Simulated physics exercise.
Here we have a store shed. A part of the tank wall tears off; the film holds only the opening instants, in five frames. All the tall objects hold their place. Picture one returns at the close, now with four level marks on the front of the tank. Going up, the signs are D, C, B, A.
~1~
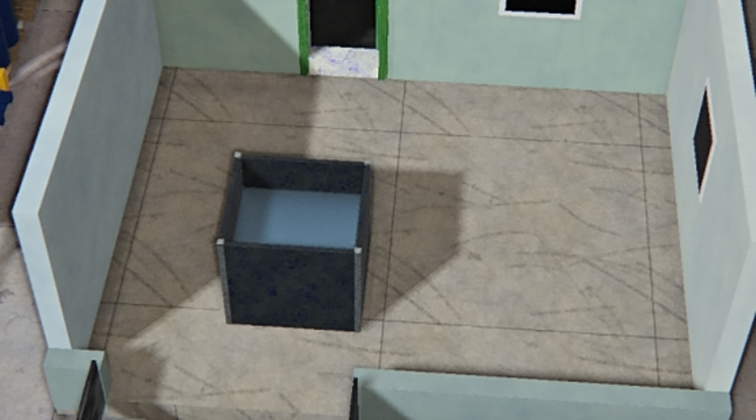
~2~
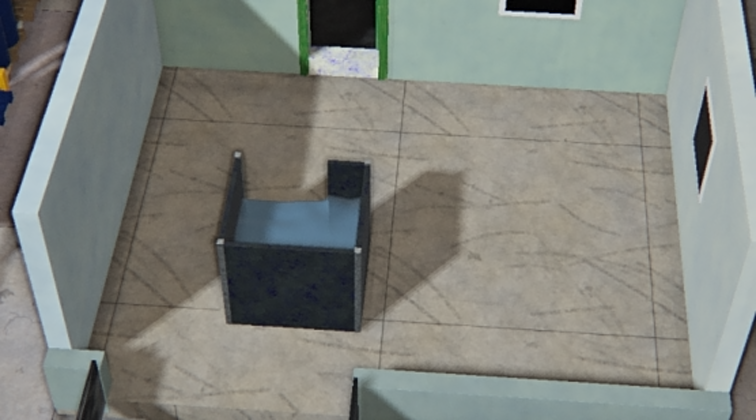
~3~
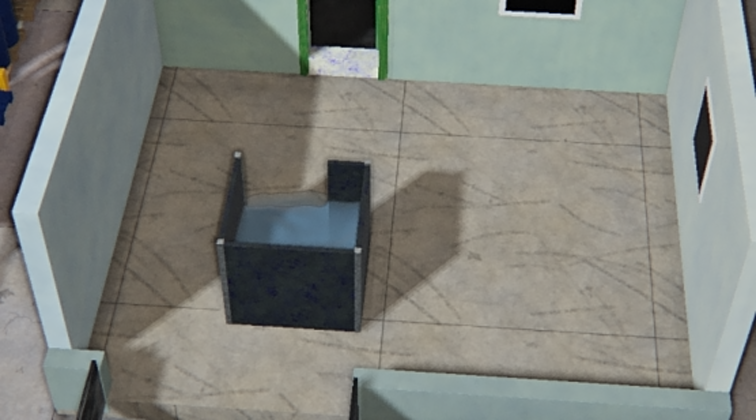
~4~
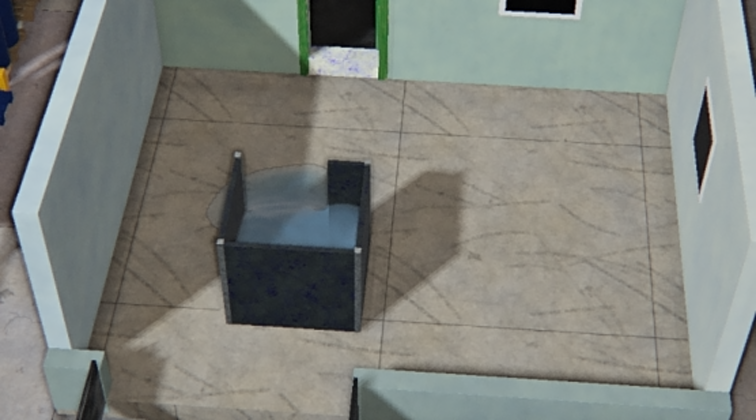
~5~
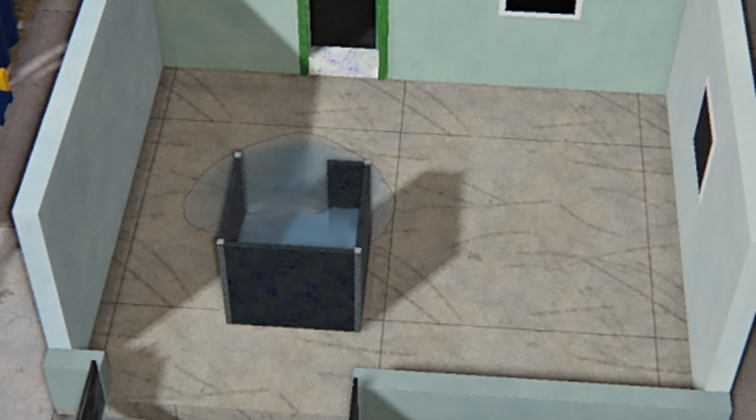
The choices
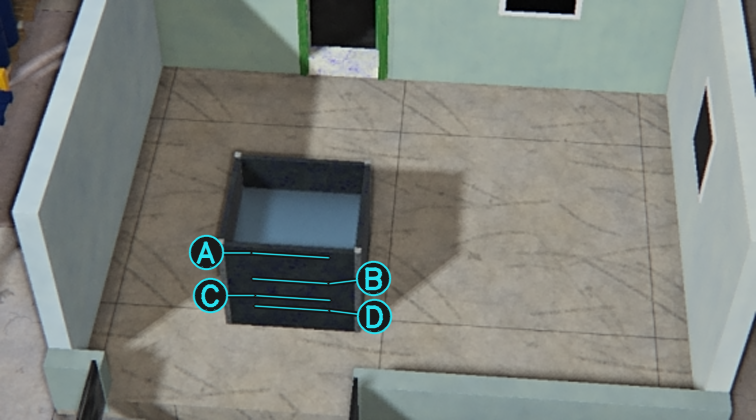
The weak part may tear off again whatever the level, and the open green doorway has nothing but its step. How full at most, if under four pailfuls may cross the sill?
Line B just does it.
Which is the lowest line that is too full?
That would be A.
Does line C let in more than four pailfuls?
No, not at all.
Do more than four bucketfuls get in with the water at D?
No, that is safe.
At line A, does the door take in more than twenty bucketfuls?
No, less.
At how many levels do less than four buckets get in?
Three of them.
On the marked copy, A at (289, 255); B at (291, 281); C at (292, 297); D at (292, 308); from the bottom up D, C, B, A.
With A, about 10 bucketfuls get in.
With B, a bucket or two gets in.
With C, nothing gets over.
With D, nothing gets over.
